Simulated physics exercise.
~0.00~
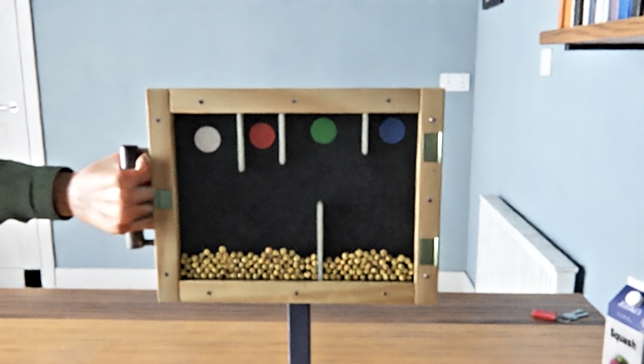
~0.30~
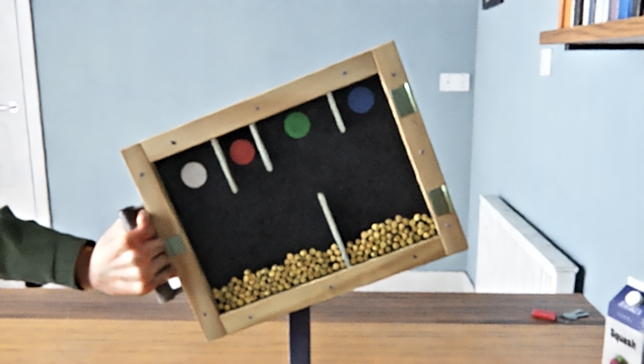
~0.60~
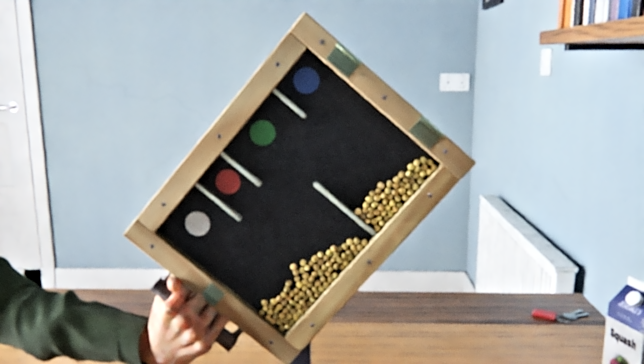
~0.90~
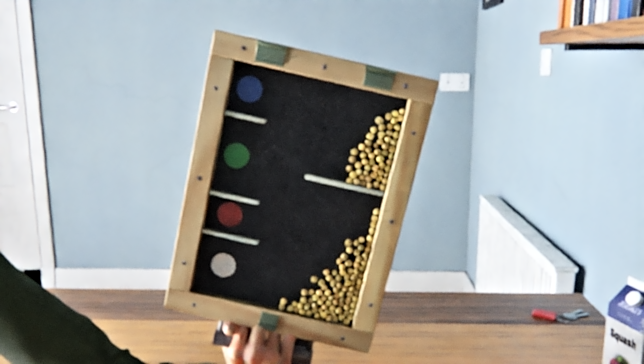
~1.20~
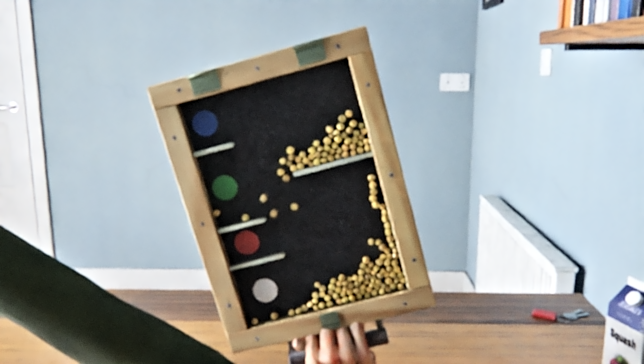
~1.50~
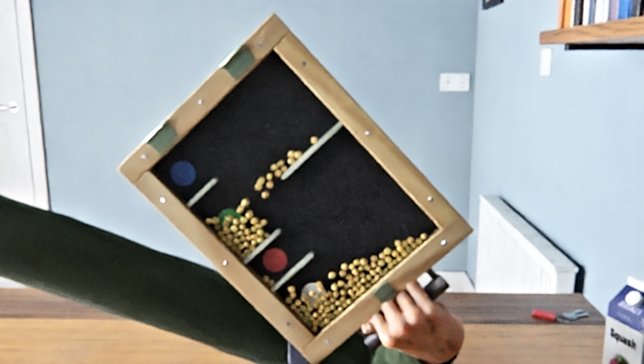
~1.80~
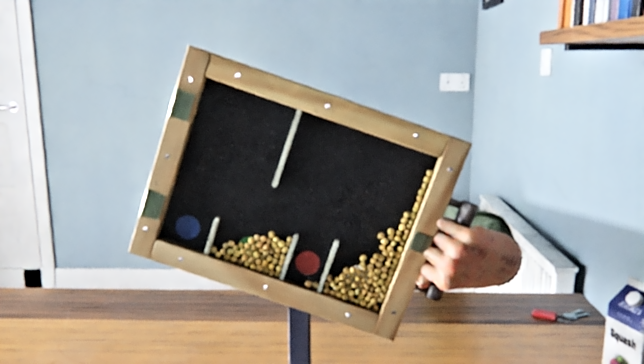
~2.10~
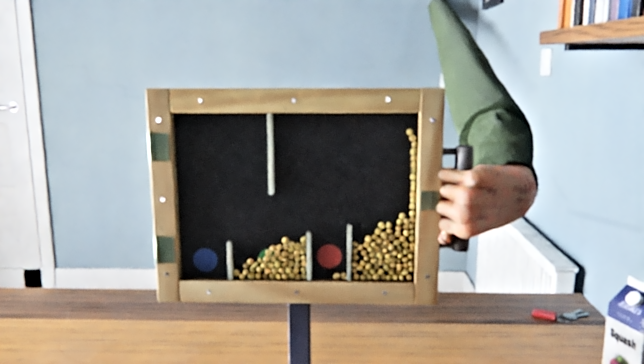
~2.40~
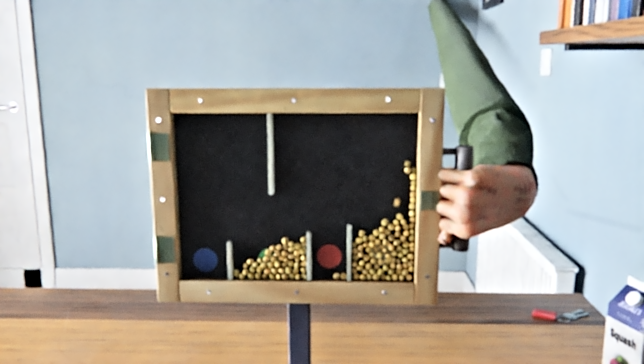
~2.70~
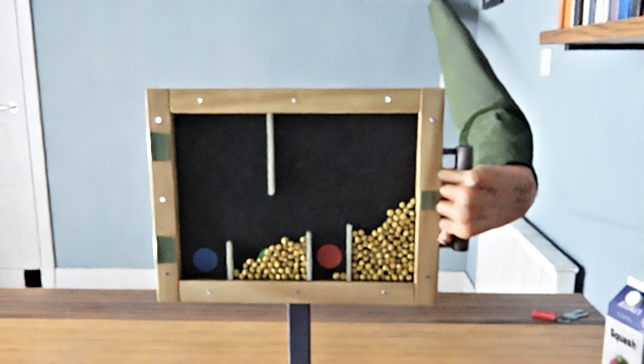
The clip opens on a wooden-framed box standing upright above a table, a hand gripping its left side, with pale beads lying along the bottom on both sides of a short divider. The hand turns the box counterclockwise, and the beads slide into two heaps, one held on the divider. As the turn continues, beads spill off the divider into the green-stickered pocket, while the others gather around the white one. The box stops upside down, the hand now at its right. A thin column of beads along the right wall slumps, leaving a tall heap over white, a smaller mound in green, and blue and red empty.
